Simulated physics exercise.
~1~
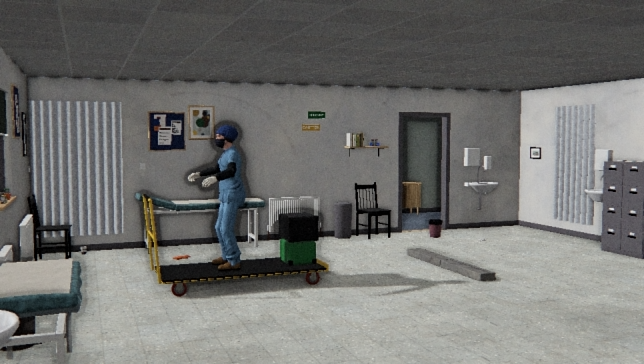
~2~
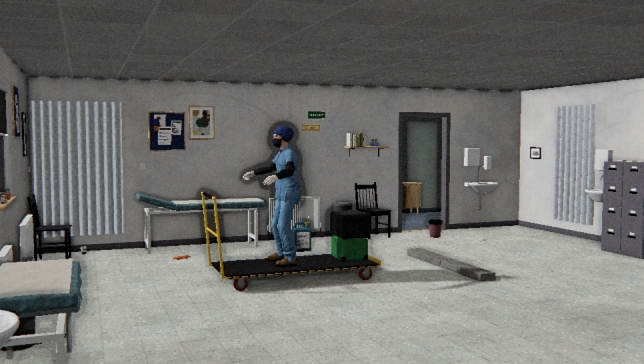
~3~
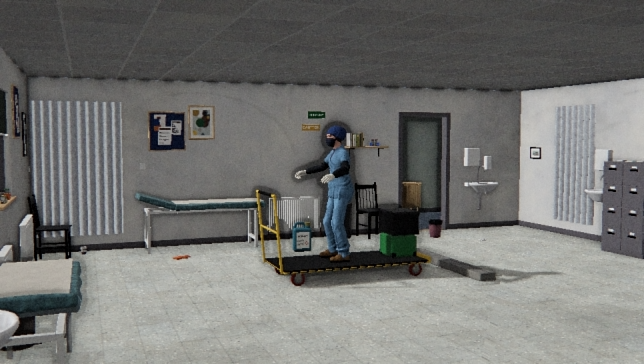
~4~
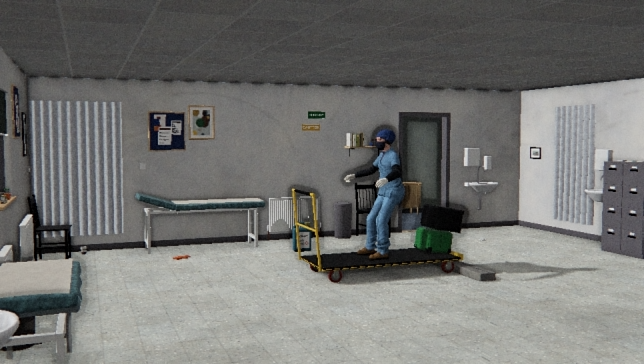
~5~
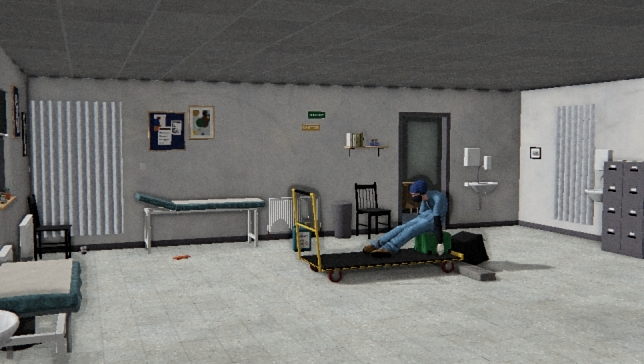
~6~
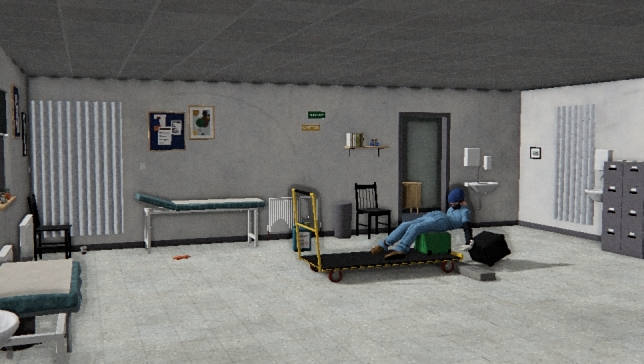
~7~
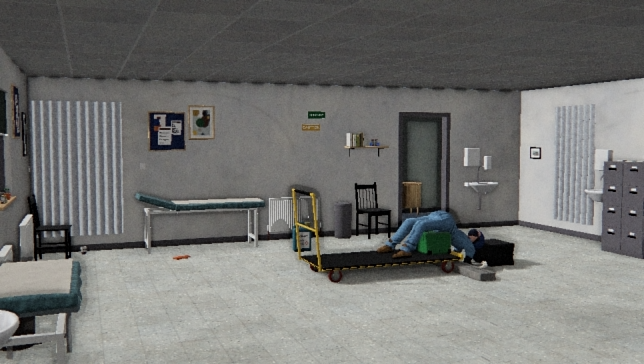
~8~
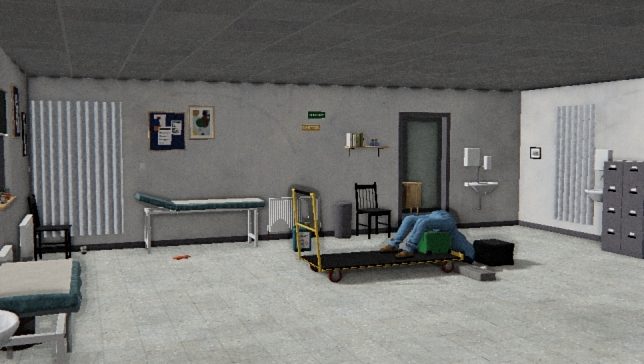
A flatbed trolley carrying a person in blue scrubs and stacked black and green suitcases rolled right across a clinic room and stopped at a low kerb; the black case tumbled off onto the floor, and the rider toppled forward, ending slumped over the green one.
